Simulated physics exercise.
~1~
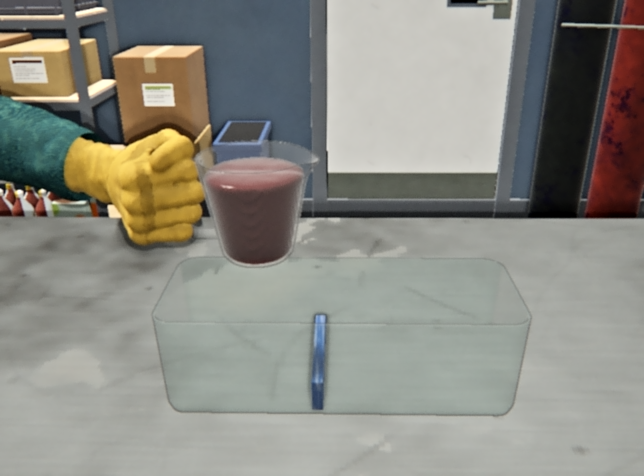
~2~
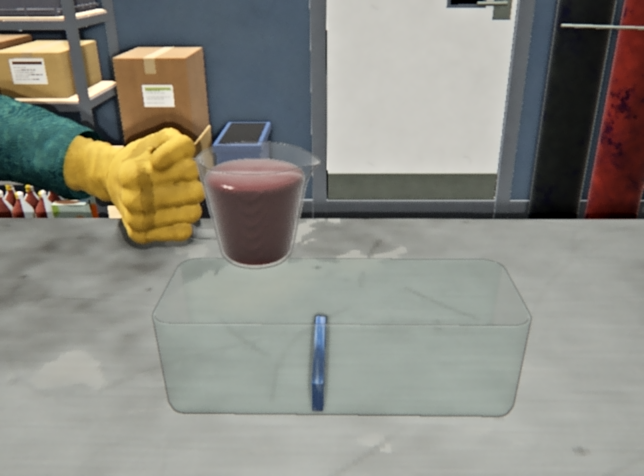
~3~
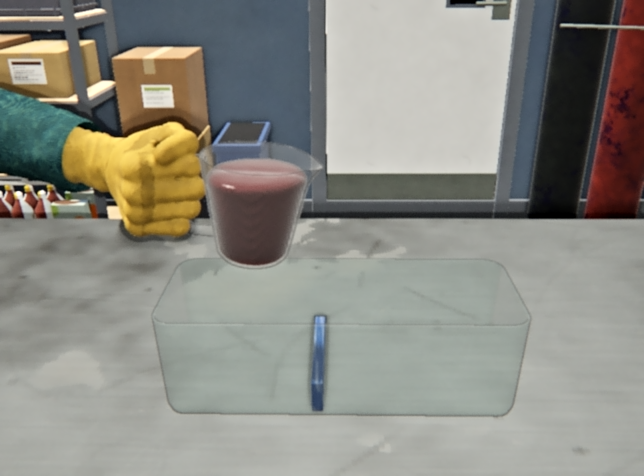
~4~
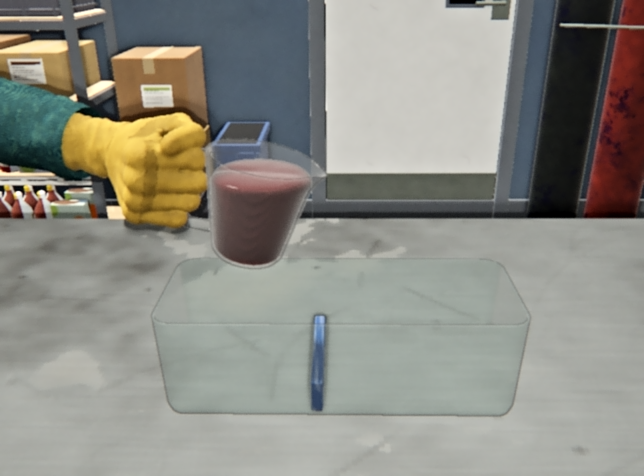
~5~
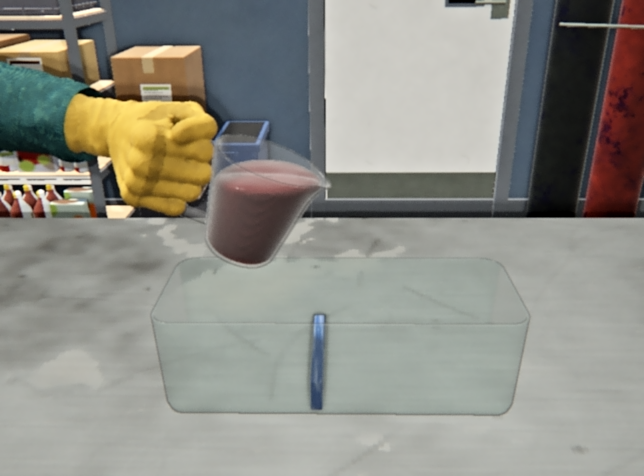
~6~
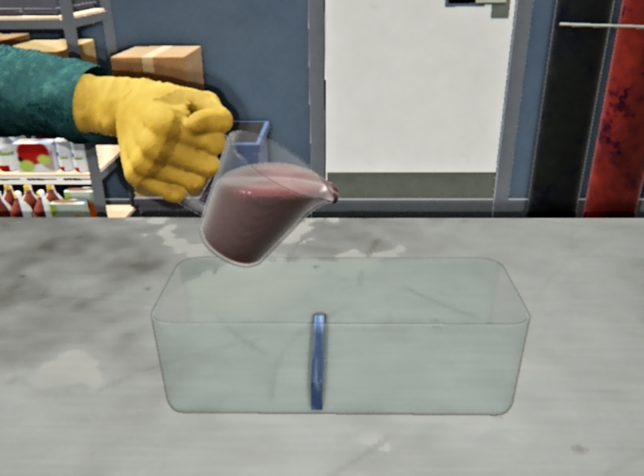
To begin with, a yellow-gloved hand holds a clear jug of dark red liquid upright above a long, transparent basin with a low blue wall across its floor. The jug then tilts gradually to the right, and the liquid reaches its lip, a little just passing the edge.
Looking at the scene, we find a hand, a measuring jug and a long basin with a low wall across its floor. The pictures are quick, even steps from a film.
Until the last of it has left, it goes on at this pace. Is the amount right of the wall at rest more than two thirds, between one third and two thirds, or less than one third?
Well, the amount right of the wall passes two thirds.
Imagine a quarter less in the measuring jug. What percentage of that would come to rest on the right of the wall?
95 %.
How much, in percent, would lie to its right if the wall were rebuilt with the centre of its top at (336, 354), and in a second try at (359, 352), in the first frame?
The first placement gives around 85 percent, the second 60 percent.
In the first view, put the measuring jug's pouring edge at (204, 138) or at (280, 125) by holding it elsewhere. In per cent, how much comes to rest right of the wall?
The first gives 5 %, the second 80 %.
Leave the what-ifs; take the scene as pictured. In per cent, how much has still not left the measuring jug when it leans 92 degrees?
Near 45 percent is still in there.
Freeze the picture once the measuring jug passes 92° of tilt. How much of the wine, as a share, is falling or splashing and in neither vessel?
It's close to 20 %.
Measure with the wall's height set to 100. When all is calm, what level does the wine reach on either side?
The left side ends up close to 0, the right side close to 50.
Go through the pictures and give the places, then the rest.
In the first picture, tilt 0°; pouring edge (319, 158); surface from (205, 170) to (306, 170); the long basin's rim runs from (167, 288) to (516, 291); the wall's top is at (319, 347).
In the second picture, tilt 1°; pouring edge (320, 161); surface from (206, 171) to (306, 172).
In the third picture, tilt 6°; pouring edge (323, 166); surface from (208, 170) to (308, 174).
In the fourth picture, tilt 12°; pouring edge (327, 173); surface from (211, 171) to (314, 175).
In the fifth picture, tilt 21°; pouring edge (331, 184); surface from (216, 175) to (324, 176).
In the sixth picture, tilt 32°; pouring edge (334, 198); surface from (216, 181) to (323, 185); 2 per cent is over the edge.
A moment on, the measuring jug is tipped on its side and 44 per cent is still to pour, 0 is left of the wall and 38 right of it.
Next, the measuring jug is tipped right over and 3 per cent is still to pour, 4 is left of the wall and 90 right of it.
Then the measuring jug is tipped right over and 0 per cent is still to pour, 3 is left of the wall and 97 right of it.
Later the measuring jug is tipped right over and 0 per cent is still to pour, 3 is left of the wall and 97 right of it.
Finally, 3 per cent lies left of the wall, 96 right of it and 0 outside.
